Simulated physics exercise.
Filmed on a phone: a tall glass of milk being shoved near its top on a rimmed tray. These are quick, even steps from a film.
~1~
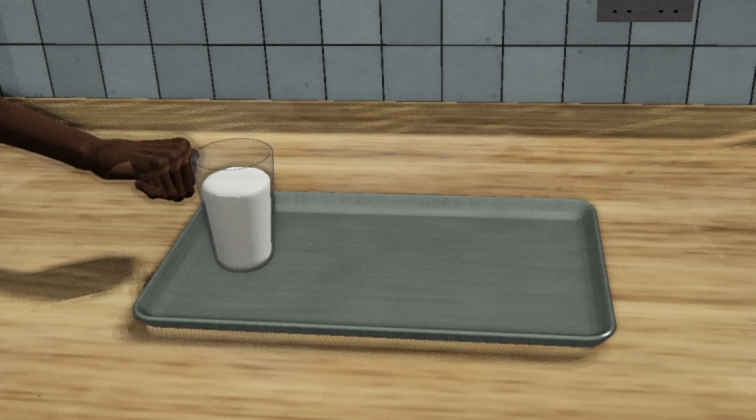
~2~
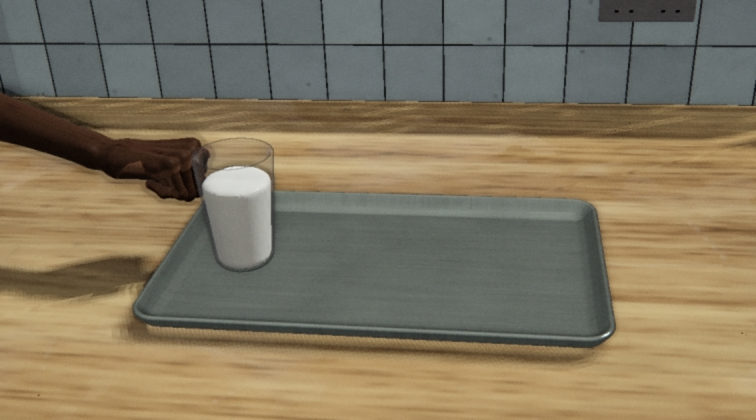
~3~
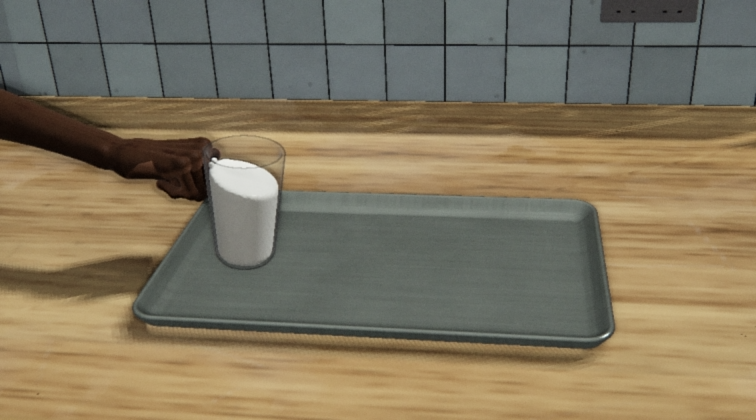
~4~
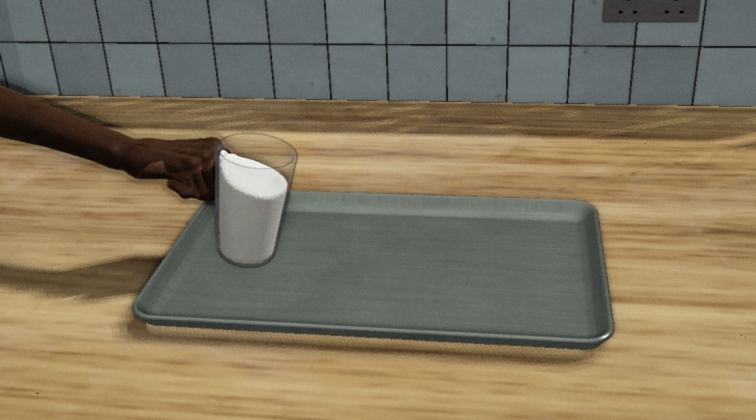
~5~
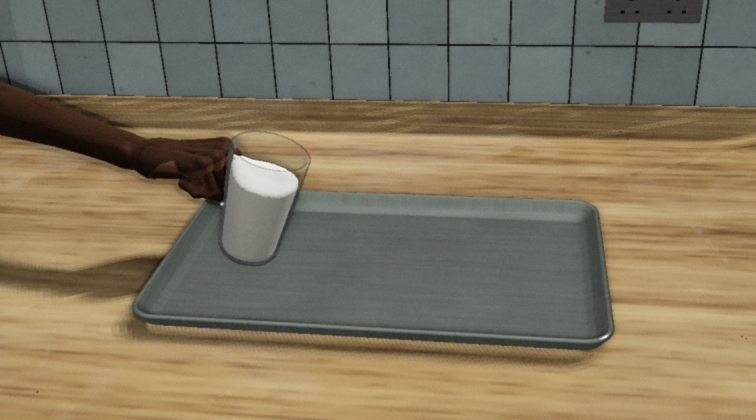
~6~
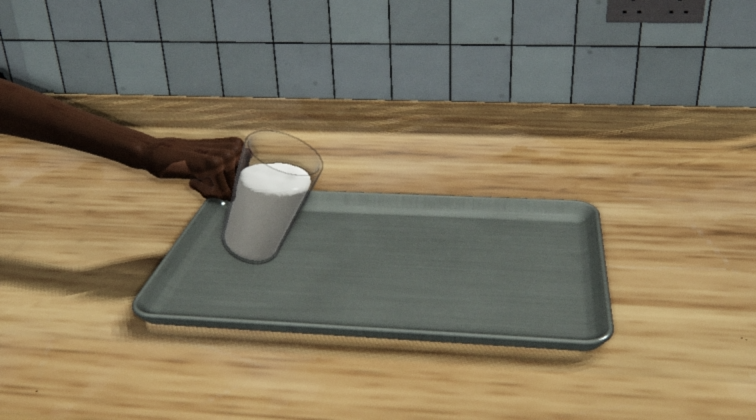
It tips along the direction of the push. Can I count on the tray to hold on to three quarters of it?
I expect the tray will not manage to keep three quarters.
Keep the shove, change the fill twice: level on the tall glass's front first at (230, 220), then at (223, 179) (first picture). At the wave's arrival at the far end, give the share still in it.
40 % and 45 %.
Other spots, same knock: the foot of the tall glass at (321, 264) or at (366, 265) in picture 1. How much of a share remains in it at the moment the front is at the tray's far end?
First some 70, then 80 per cent.
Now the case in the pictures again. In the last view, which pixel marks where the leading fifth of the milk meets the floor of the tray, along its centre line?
(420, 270).
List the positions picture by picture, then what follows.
In the first frame, it leans 0°; its right rim is at (270, 157); the milk meets the walls at (205, 178) and (270, 179); the tray's far rim is at (603, 262); the tray is clear ahead.
In the second frame, it leans 0°; its right rim is at (271, 156); the milk meets the walls at (205, 178) and (270, 179).
In the third frame, it leans 6°; its right rim is at (282, 158); the milk meets the walls at (212, 160) and (275, 184).
In the fourth frame, it leans 12°; its right rim is at (294, 161); the milk meets the walls at (222, 151) and (288, 184).
In the fifth frame, it leans 18°; its right rim is at (307, 165); the milk meets the walls at (233, 166) and (298, 181).
In the sixth frame, it leans 24°; its right rim is at (320, 170); the milk meets the walls at (239, 182) and (310, 177).
A moment on, the tall glass is falling and 99 per cent is in the glass, 0 on the tray and 1 above or beyond its rim.
Next, the tall glass lies on its side and 74 per cent is in the glass, 11 on the tray and 15 above or beyond its rim.
Then the tall glass lies on its side and 39 per cent is in the glass, 55 on the tray and 6 above or beyond its rim.
Later the tall glass lies on its side and 20 per cent is in the glass, 41 on the tray and 39 above or beyond its rim.
In the end 58 per cent is held by tray and glass, 42 is off the tray.
